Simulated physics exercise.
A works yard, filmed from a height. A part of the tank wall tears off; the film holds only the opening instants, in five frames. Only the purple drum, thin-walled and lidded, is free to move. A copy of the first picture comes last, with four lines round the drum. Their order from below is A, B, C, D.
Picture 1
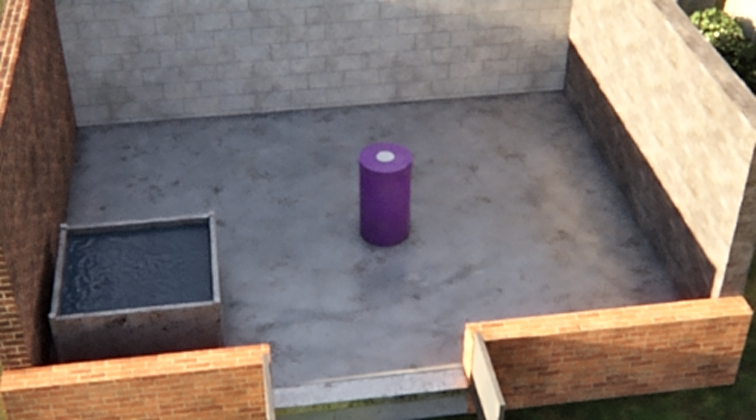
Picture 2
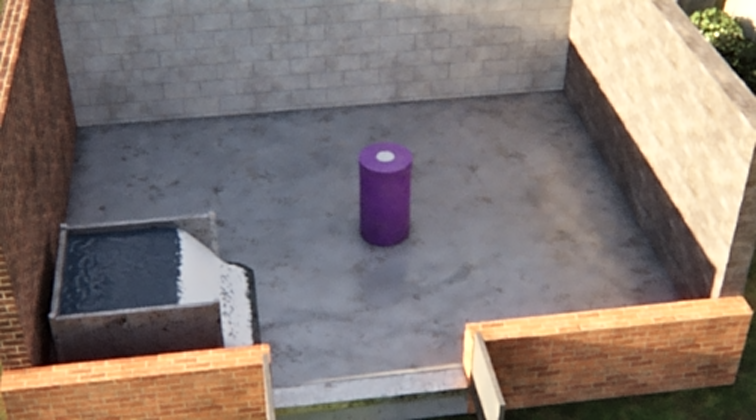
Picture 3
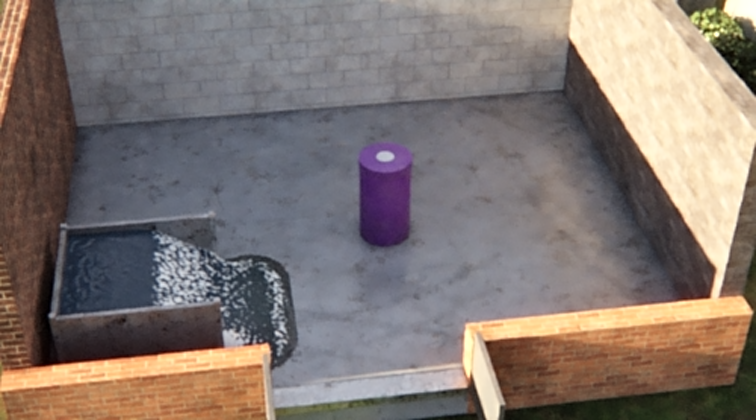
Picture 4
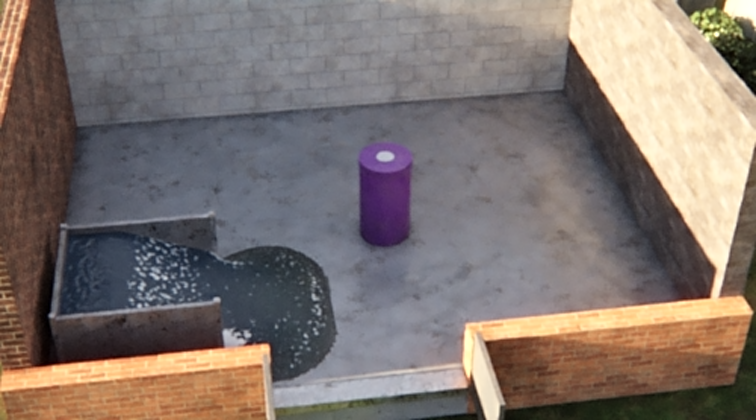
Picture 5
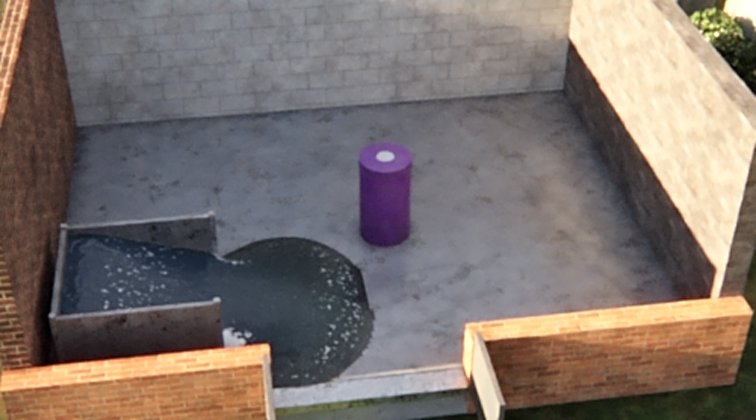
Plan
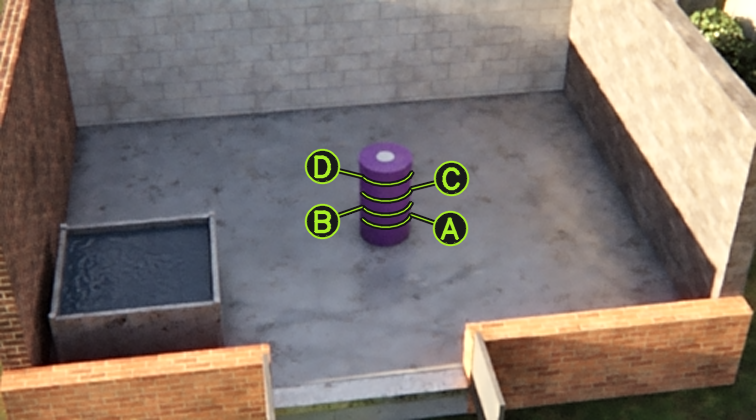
Dark water sits in a full, square tank at the left of a walled yard, then pours out through the tank's open right side. It spreads across the concrete in a widening rounded pool, drawing nearer to a purple drum that stays standing, unmoved, near the middle.
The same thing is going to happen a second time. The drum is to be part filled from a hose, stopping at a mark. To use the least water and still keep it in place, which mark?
I would pick level A.
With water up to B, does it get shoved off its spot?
No, that is safe.
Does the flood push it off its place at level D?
No, not at all.
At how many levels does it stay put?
All four.
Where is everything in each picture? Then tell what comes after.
Lid of the purple drum at (385, 157); tank full, its middle at (138, 270); open gate at (369, 338).
Water covers 2 % of the ground and is seen nearest the drum at (242, 276).
Water covers 4 % of the ground and is seen nearest the drum at (273, 267).
Water covers 6 % of the ground and is seen nearest the drum at (304, 264).
Lid of the purple drum at (385, 157); water covers 9 % of the ground and is seen nearest the drum at (327, 251).
On the marked copy, A at (389, 227); B at (389, 215); C at (389, 200); D at (389, 184); from the bottom up A, B, C, D.
With A, it does not move.
With B, it does not move.
With C, it does not move.
With D, it does not move.
